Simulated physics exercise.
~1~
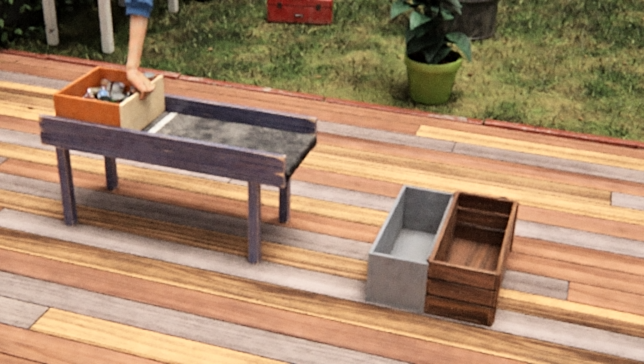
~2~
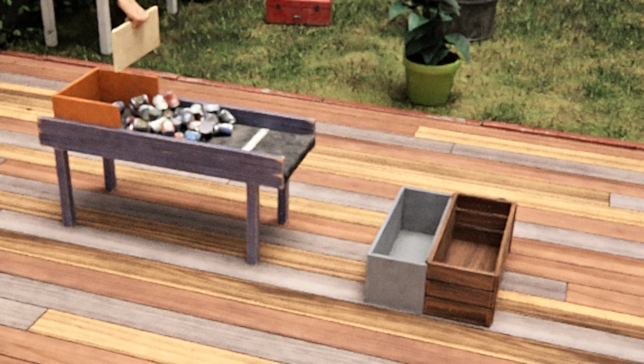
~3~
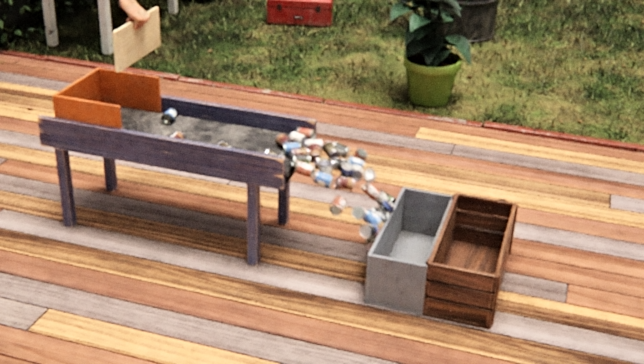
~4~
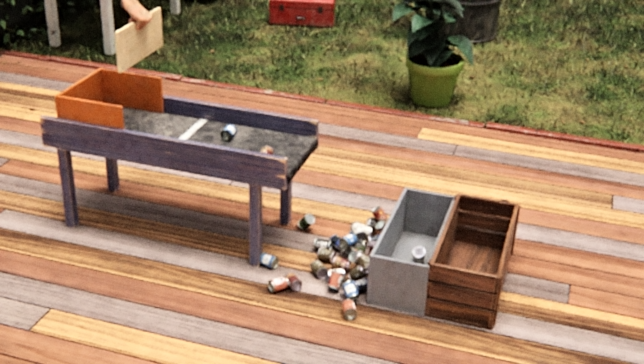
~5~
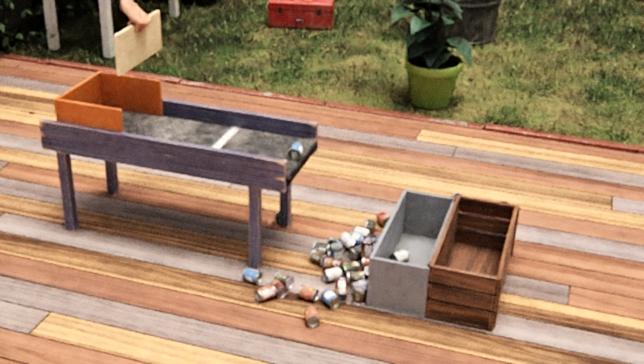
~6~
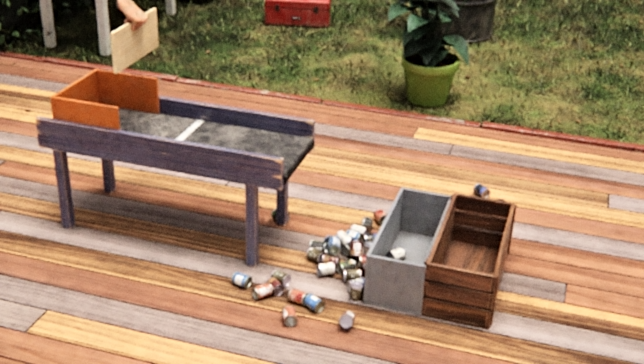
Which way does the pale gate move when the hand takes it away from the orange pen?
The gate moves up, lifted by the hand above the orange pen.
